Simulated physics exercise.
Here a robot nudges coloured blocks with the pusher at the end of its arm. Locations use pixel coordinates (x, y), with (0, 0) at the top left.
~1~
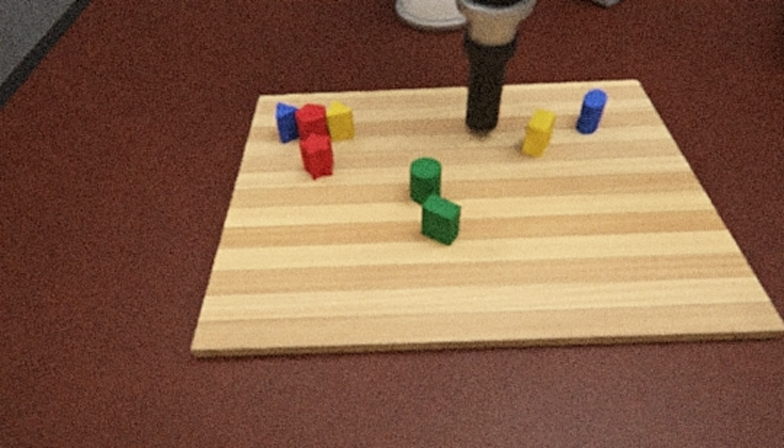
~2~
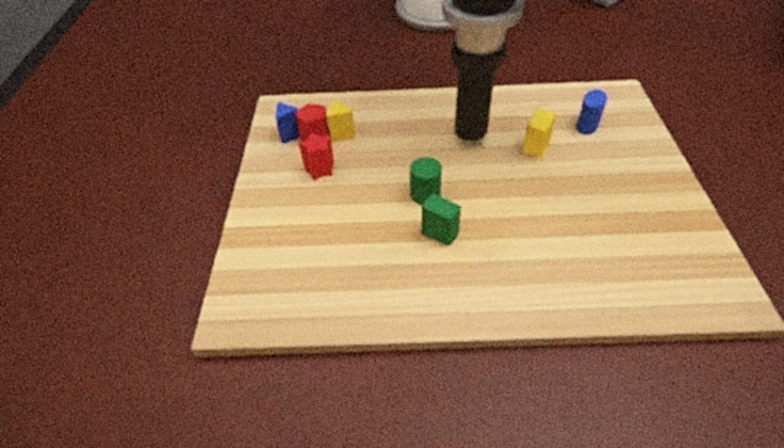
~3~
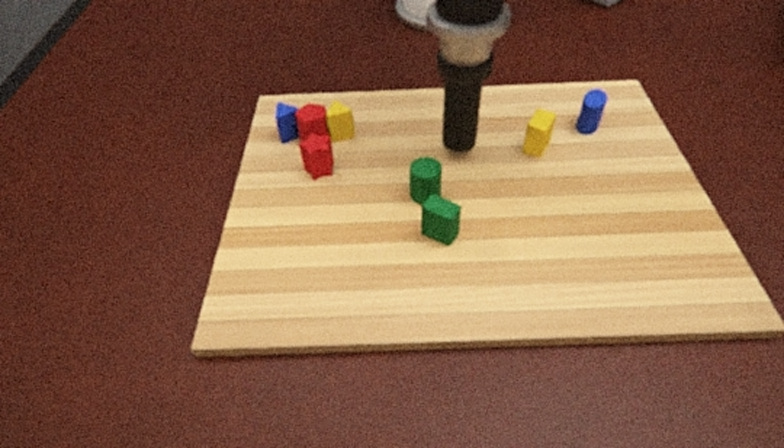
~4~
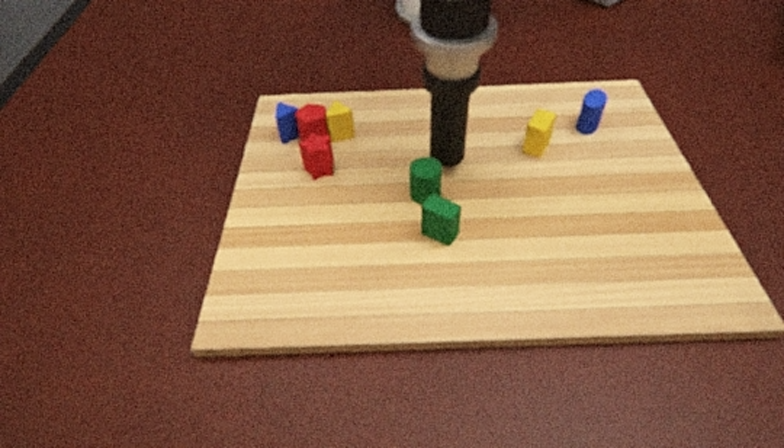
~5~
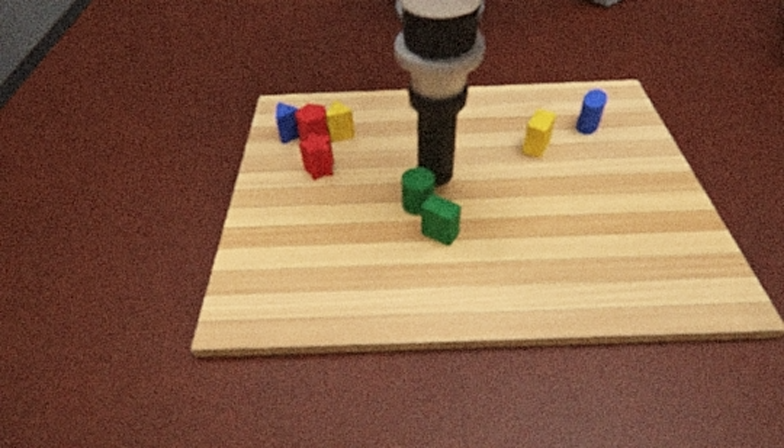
Robot arm lowering its black pusher toward the green blocks on a striped wooden board, nudging the green cylinder slightly left.
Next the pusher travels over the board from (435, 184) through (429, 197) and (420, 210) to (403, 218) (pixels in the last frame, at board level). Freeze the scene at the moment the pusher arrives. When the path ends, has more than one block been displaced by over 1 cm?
It seems not.
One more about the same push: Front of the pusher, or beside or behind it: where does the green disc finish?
Expect to find it ahead of the pusher.
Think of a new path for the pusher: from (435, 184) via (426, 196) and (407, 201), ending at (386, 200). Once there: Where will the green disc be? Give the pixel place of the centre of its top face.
Somewhere near (394, 199).
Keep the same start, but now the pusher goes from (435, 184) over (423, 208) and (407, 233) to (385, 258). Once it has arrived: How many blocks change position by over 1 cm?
I count two.
What follows on the original path. Halfway along, pusher at (425, 195); green disc at (402, 197).
At the end, pusher at (402, 208); green disc at (380, 214); green oblong block at (441, 209), turned 15° anticlockwise.
